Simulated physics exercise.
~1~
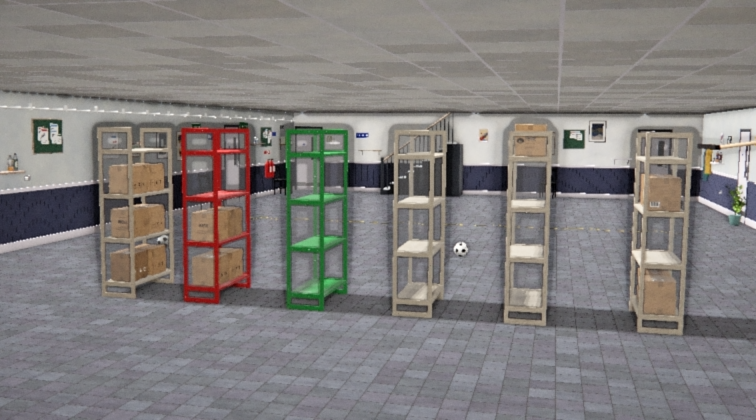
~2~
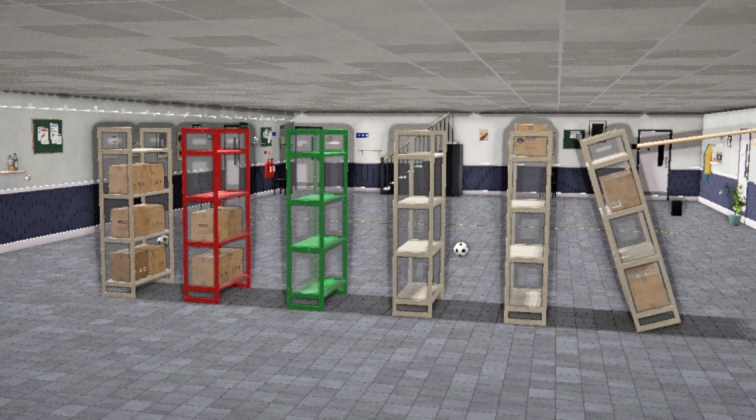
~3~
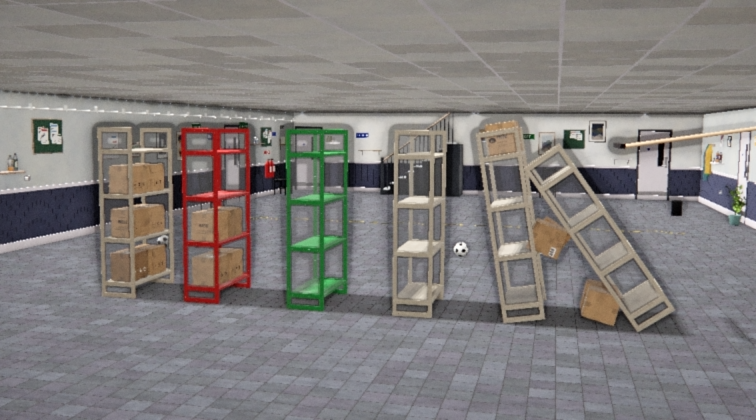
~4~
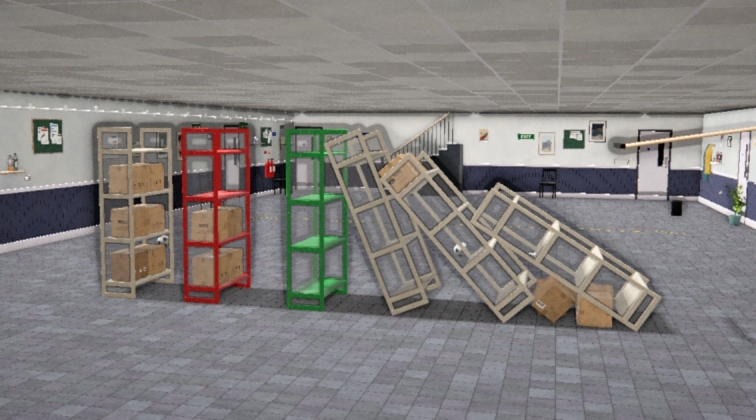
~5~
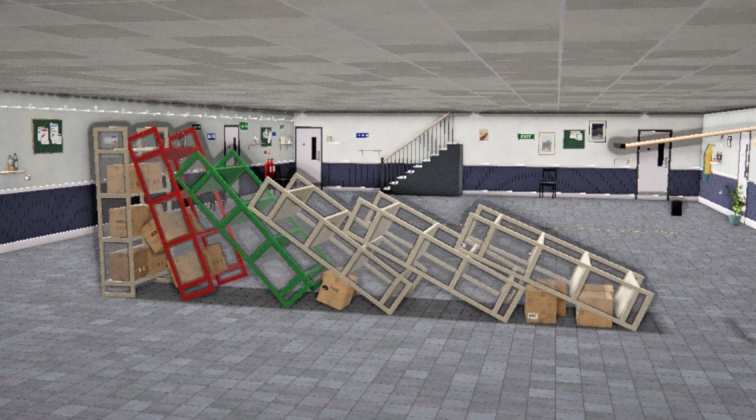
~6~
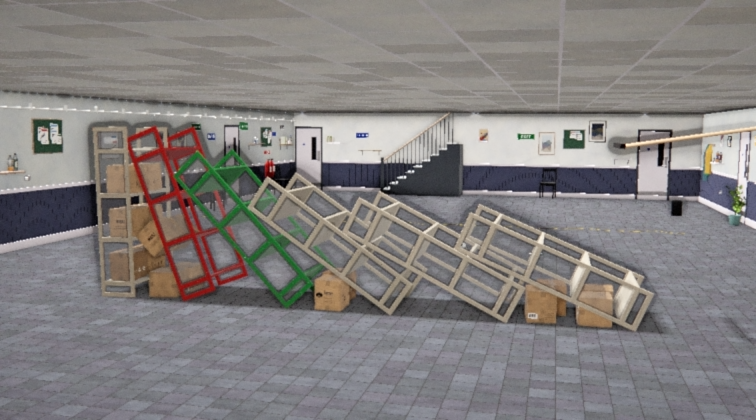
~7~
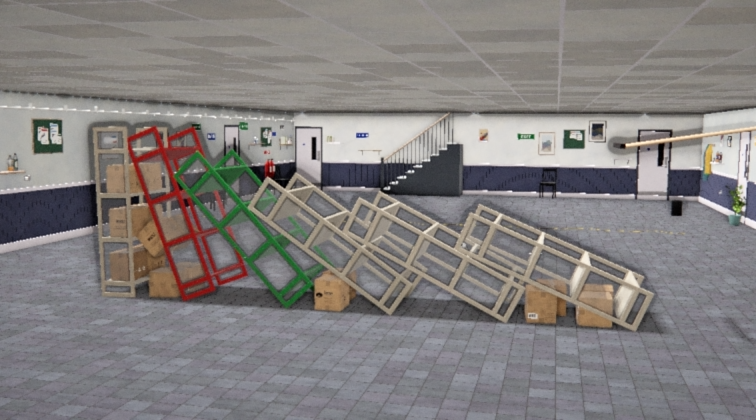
A pole tips the rightmost rack, toppling racks leftward until only the leftmost stands upright.
